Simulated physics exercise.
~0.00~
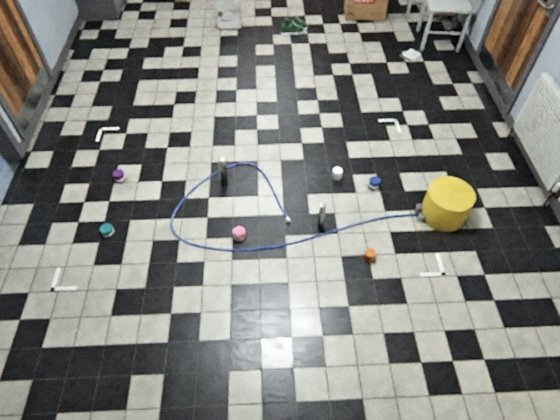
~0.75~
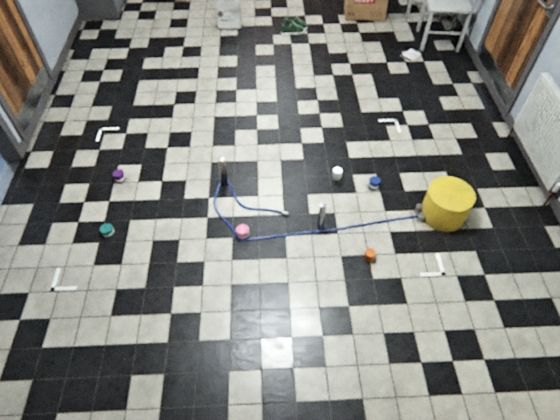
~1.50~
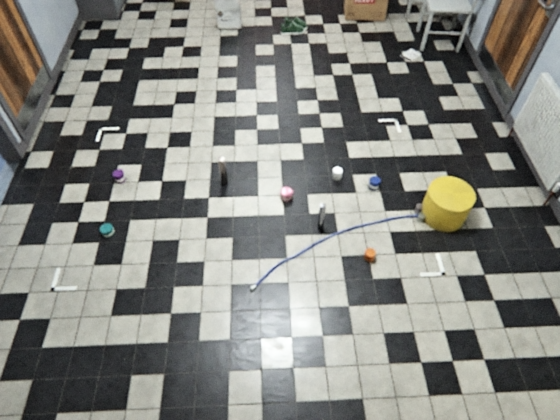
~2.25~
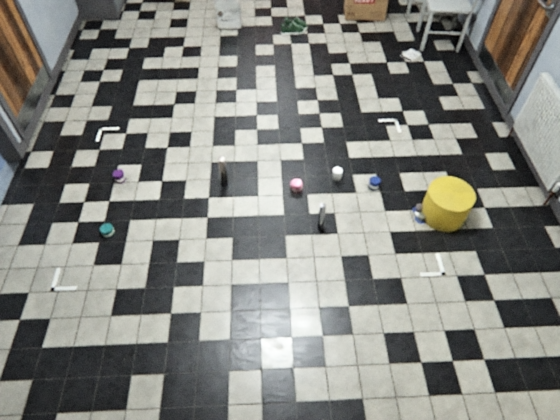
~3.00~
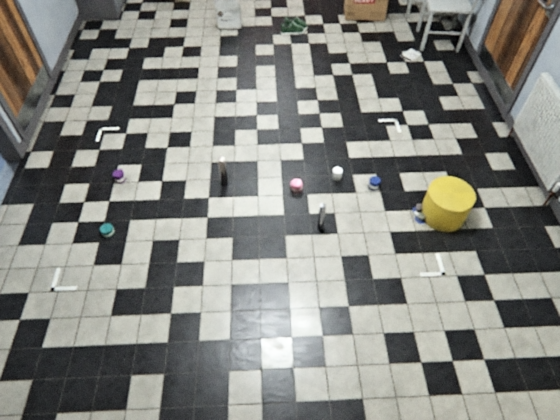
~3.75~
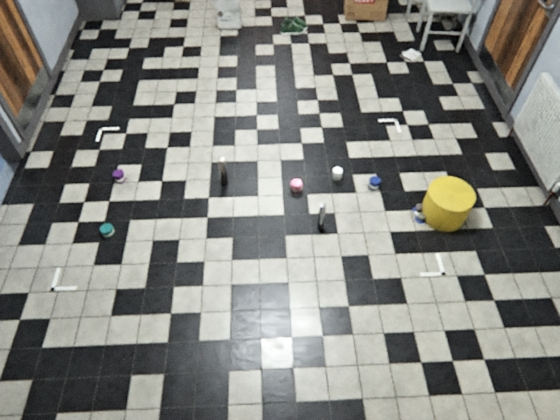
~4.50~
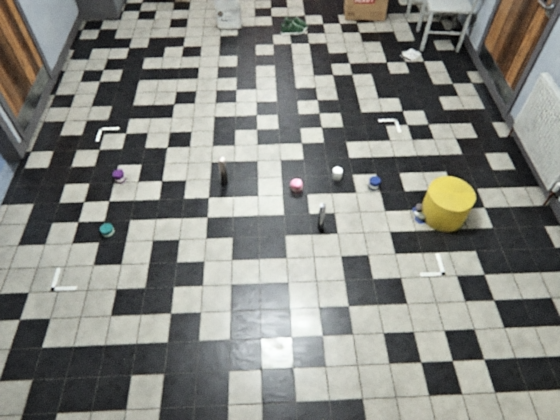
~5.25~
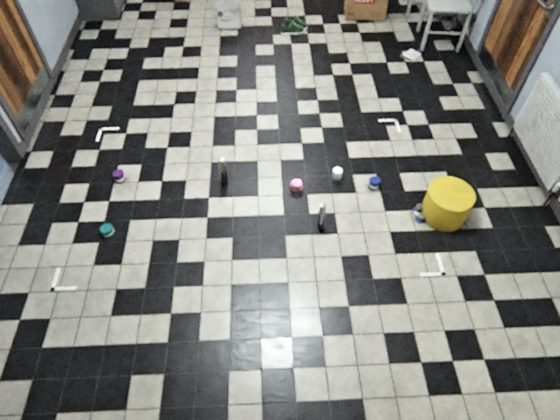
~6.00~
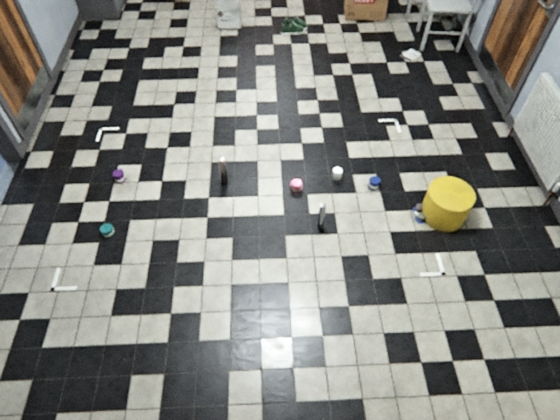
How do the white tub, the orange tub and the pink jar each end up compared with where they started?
The white tub stays in its place, the orange tub is gone from its original spot, and the pink jar ends up shifted to the right and farther up the hallway, near the white tub.
